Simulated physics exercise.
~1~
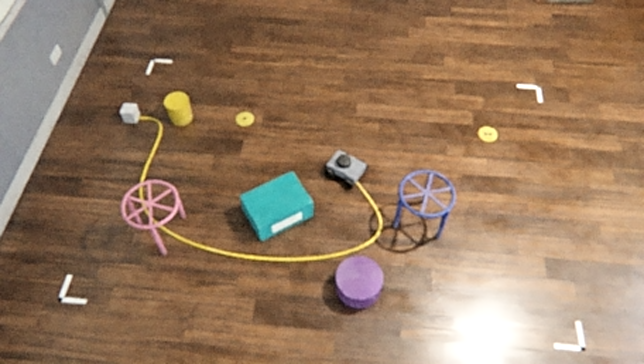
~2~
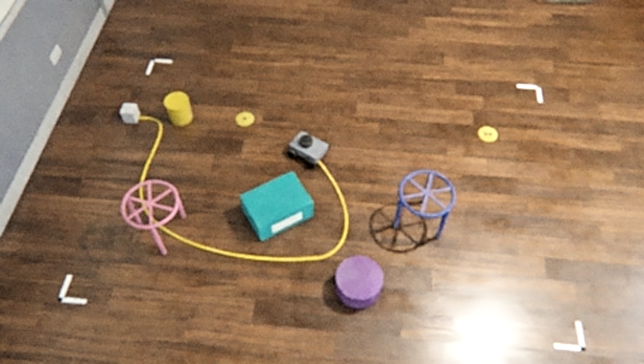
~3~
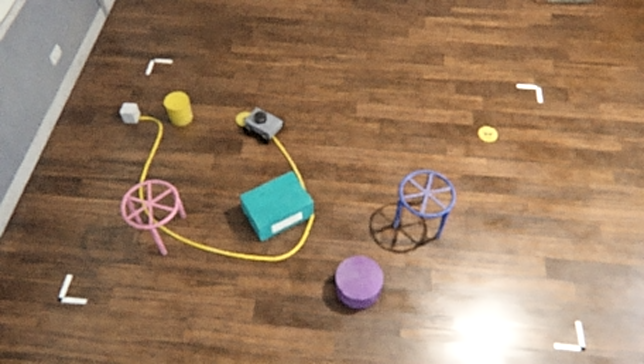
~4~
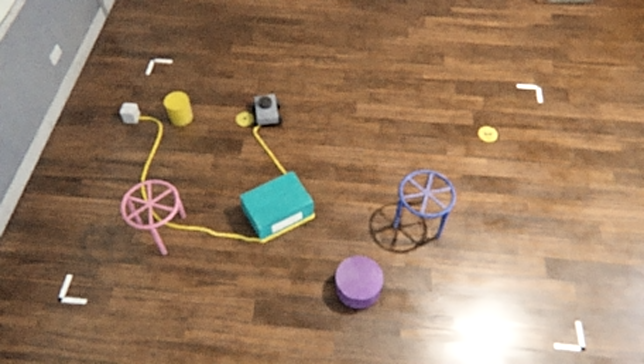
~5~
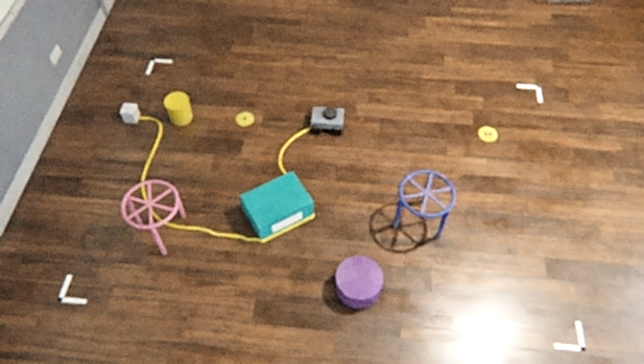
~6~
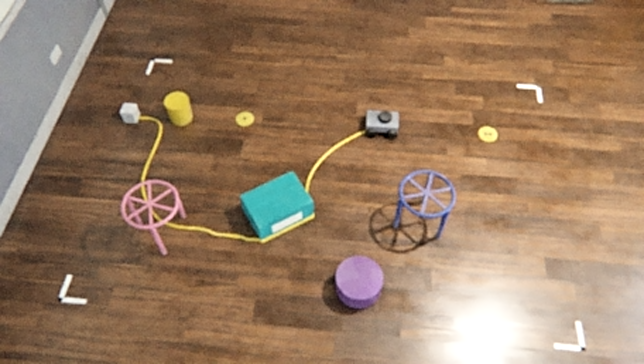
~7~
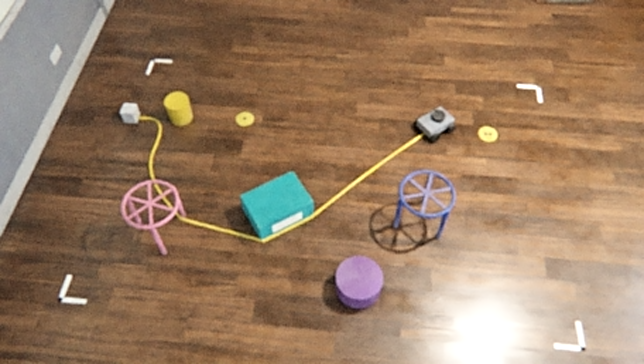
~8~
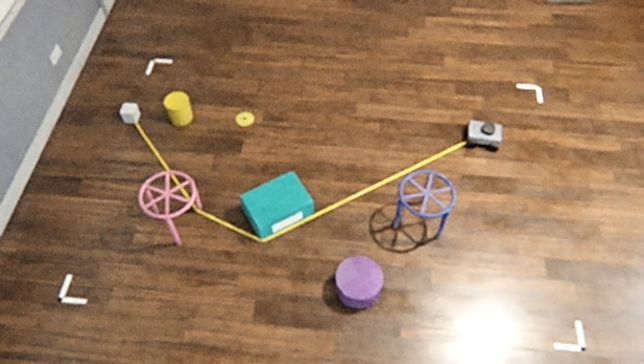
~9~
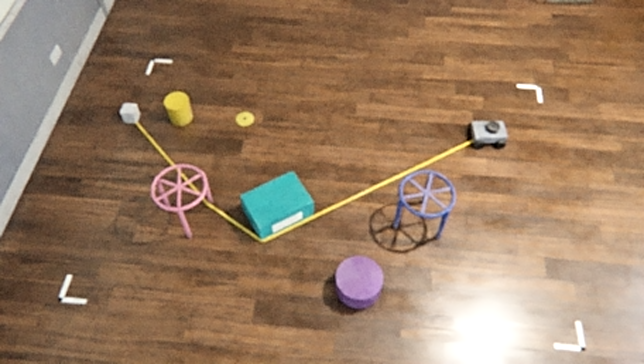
A small cart trailing a yellow lead rolled up and left to one yellow mark, then drove right to the other, pulling the lead tight around the teal box and dragging the pink stool a little to the right before stopping.
